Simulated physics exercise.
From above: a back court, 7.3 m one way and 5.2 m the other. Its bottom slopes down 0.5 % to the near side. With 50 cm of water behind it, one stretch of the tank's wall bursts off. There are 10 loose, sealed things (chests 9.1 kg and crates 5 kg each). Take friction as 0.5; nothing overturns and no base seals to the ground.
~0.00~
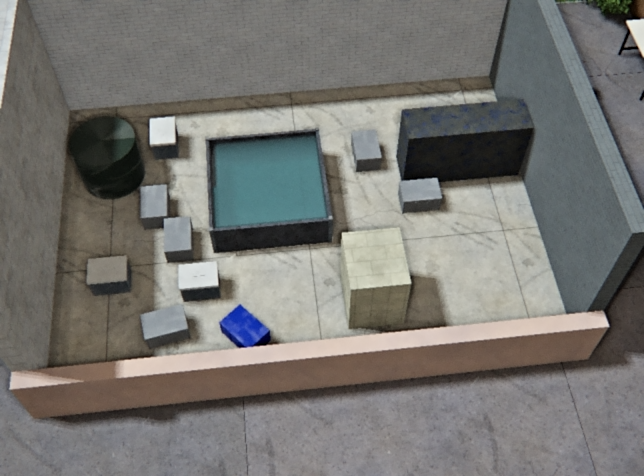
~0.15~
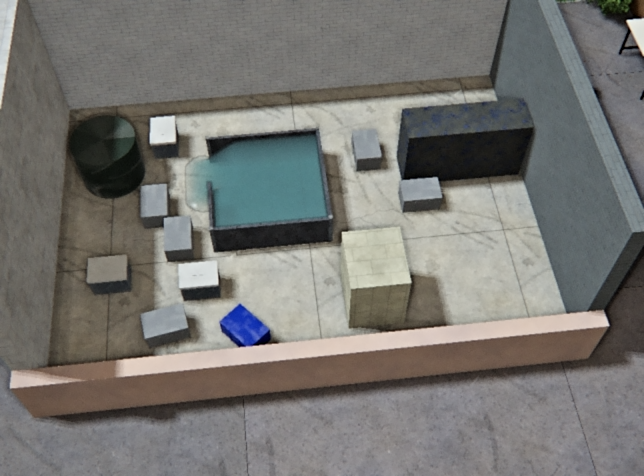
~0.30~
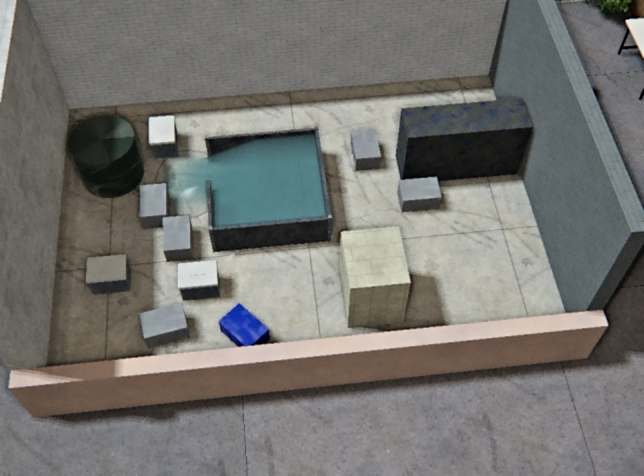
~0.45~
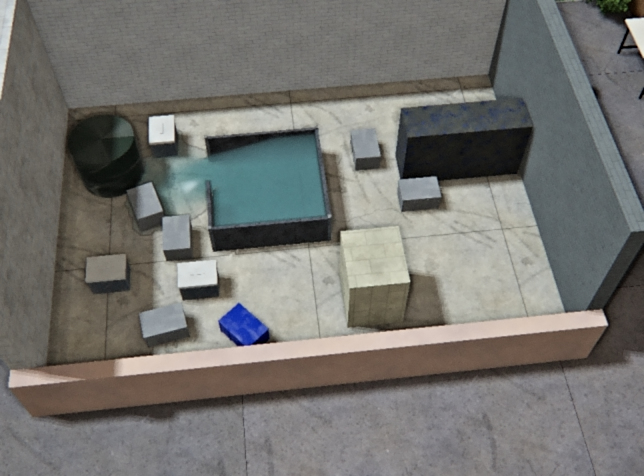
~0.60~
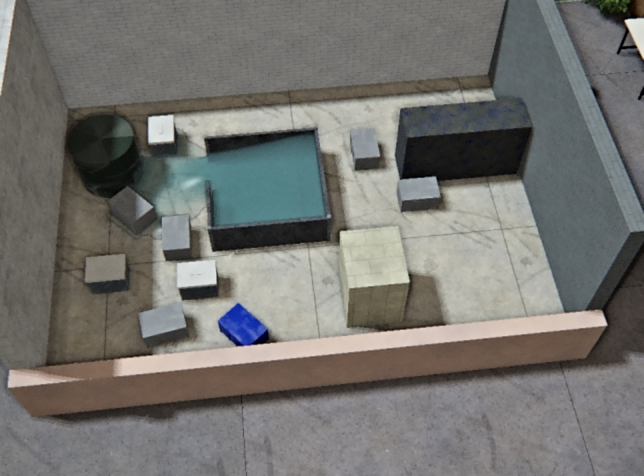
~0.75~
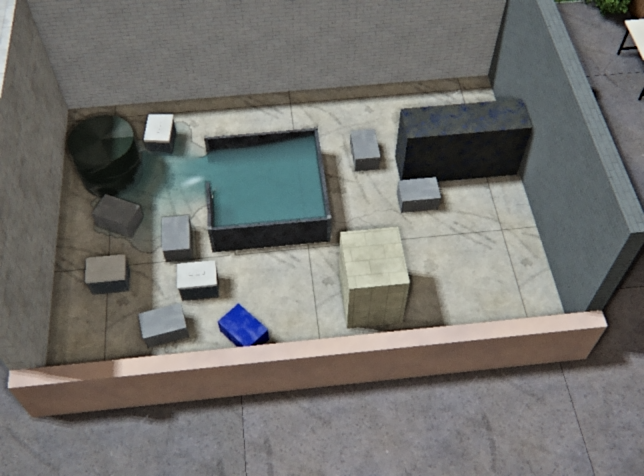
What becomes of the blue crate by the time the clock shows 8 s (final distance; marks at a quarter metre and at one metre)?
Blue crate travels far.
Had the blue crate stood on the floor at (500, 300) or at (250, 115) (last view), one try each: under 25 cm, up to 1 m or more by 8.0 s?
In that order: It barely shifts; it ends far away.
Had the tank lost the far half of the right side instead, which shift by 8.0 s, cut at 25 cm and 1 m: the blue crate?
Then the blue crate barely shifts.
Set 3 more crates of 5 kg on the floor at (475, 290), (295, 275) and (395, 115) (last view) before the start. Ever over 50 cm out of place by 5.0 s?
In that order: Short of it, short of it, short of it.
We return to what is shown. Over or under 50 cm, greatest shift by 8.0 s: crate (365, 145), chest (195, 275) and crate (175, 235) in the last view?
In that order: Less, less, under.
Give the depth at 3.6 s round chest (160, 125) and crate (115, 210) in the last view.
About 14 and 8 cm.
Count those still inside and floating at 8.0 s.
I count 4.
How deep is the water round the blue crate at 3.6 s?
Roughly 1 cm.
After 1.6 s the blue crate is near (243, 325), 0.0 m from its start, aground; 2 afloat.
After 3.6 s the blue crate is near (243, 325), 0.0 m from its start, aground; 2 afloat.
After 5.6 s the blue crate is near (324, 263), 1.5 m from its start, aground; 3 afloat.
After 8.0 s the blue crate is near (332, 249), 1.8 m from its start, aground; 4 afloat.
